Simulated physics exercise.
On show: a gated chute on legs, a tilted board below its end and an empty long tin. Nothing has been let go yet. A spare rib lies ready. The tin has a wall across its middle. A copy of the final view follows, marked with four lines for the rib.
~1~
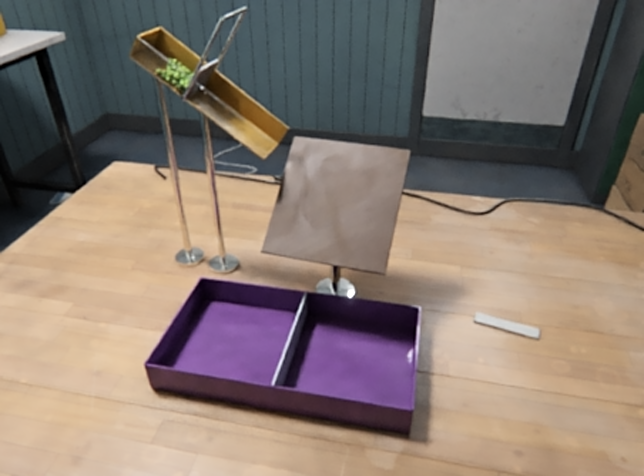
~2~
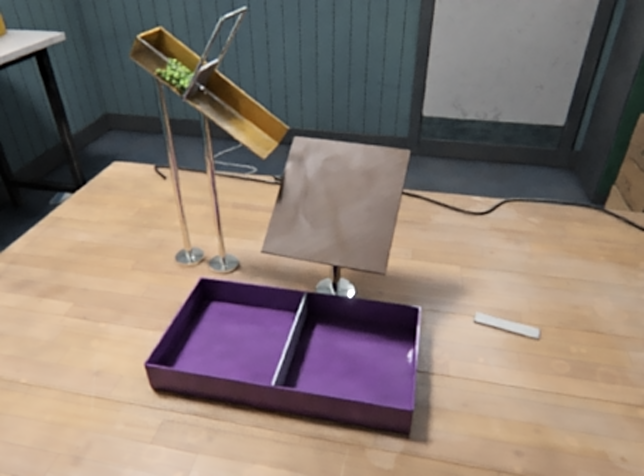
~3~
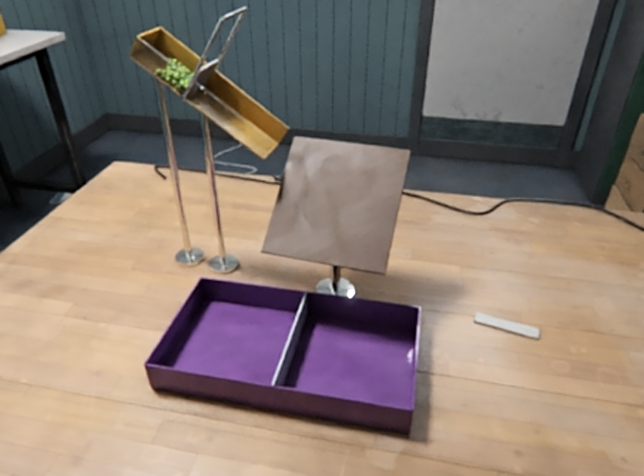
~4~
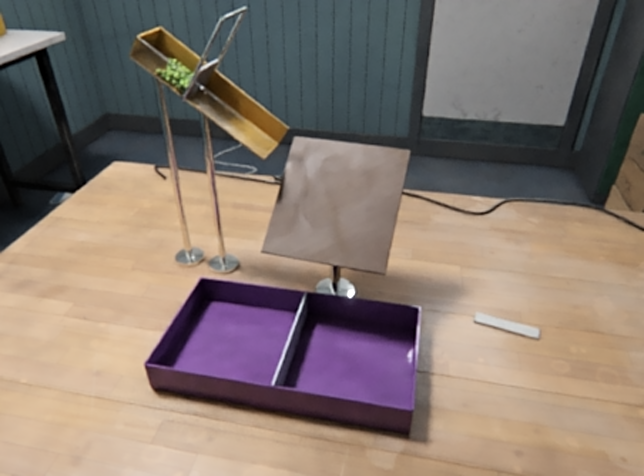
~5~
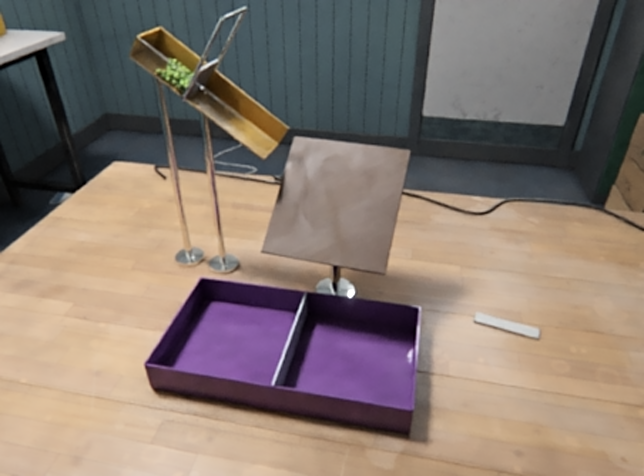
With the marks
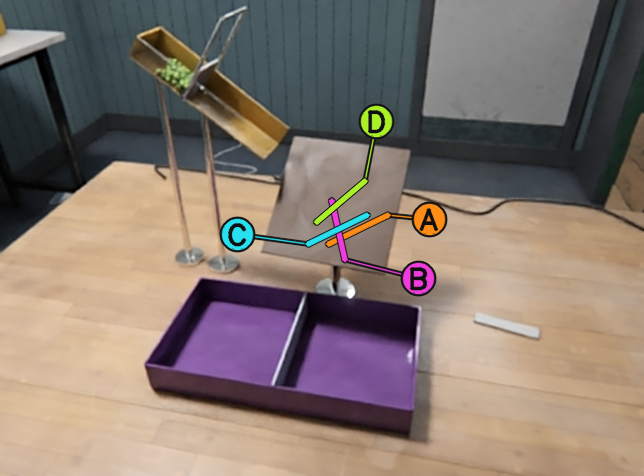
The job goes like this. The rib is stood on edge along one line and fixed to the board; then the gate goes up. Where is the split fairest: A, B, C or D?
Take A.
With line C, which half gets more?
The left half.
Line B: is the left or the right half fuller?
Right.
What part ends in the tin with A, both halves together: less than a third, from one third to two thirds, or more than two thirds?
More than two thirds.
On the marked copy, line A from (388, 215) to (328, 244); line B from (331, 200) to (344, 259); line C from (367, 215) to (308, 244); line D from (365, 181) to (316, 222).
If A is chosen, of what is caught, about half in the left half, about half in the right.
If B is chosen, of what is caught, a small part in the left half, nearly all in the right.
If C is chosen, of what is caught, nearly all in the left half, a small part in the right.
If D is chosen, of what is caught, most in the left half, a small part in the right.
